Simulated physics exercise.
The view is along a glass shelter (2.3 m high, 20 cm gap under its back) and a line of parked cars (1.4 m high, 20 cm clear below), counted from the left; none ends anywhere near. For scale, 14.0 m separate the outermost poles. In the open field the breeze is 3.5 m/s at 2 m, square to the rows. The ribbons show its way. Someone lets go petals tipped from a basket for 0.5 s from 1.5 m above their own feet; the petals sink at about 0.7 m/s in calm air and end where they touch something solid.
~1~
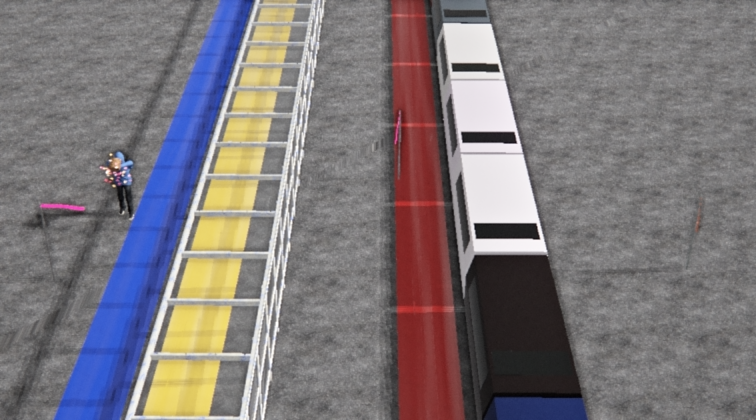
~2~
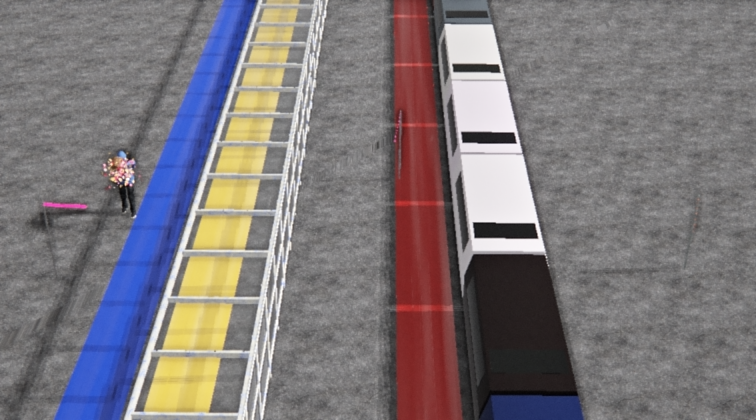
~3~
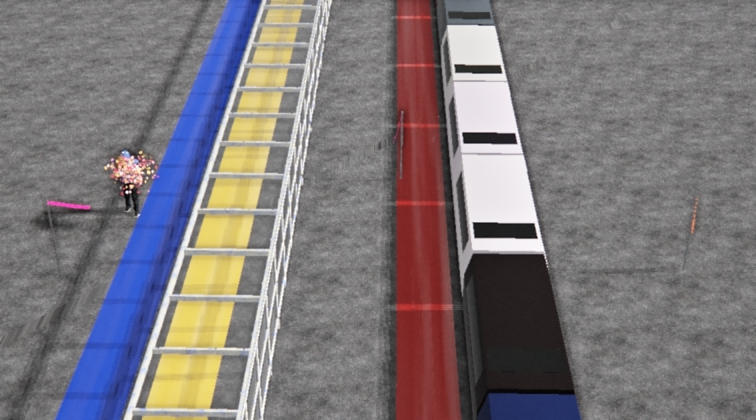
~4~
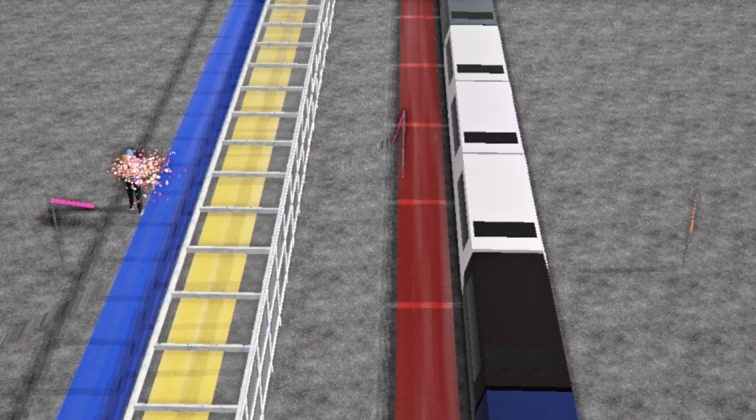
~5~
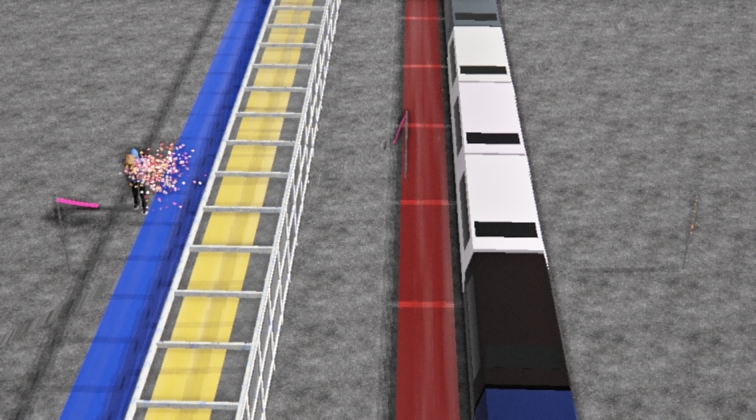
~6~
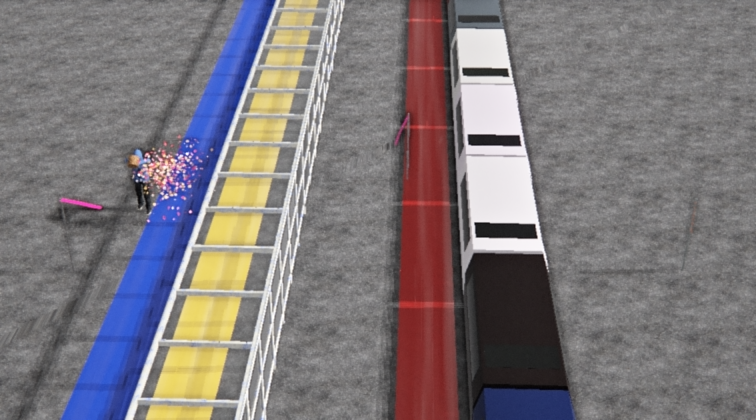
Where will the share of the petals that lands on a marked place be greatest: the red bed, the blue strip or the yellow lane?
It is yellow that catches most.
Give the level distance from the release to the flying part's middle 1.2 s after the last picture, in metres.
About 2.0 m.
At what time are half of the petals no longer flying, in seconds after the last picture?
Near 2.2 s.
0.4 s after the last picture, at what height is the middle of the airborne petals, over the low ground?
Roughly 1.4 m up.
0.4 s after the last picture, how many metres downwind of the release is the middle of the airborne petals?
Roughly 1.5 m.
Then, 0.4 s after the last picture, 99 % is in the air or yet to come; 1 % lies on the blue strip, 0 % on the red bed and 0 % on the yellow lane; the middle of what still flies is 1.3 m above the low ground, near (190, 177).
Then, 1.2 s after the last picture, 84 % is in the air or yet to come; 10 % lies on the blue strip, 0 % on the red bed and 2 % on the yellow lane; the middle of what still flies is 1.2 m above the low ground, near (223, 182).
Then, 2.7 s after the last picture, 42 % is in the air or yet to come; 14 % lies on the blue strip, 0 % on the red bed and 21 % on the yellow lane; the middle of what still flies is 1.2 m above the low ground, near (266, 181).
Then, 7.2 s after the last picture, 8 % is in the air or yet to come; 15 % lies on the blue strip, 1 % on the red bed and 32 % on the yellow lane.
Then, 44.2 s after the last picture, 0 % is in the air or yet to come; 15 % lies on the blue strip, 2 % on the red bed and 32 % on the yellow lane.
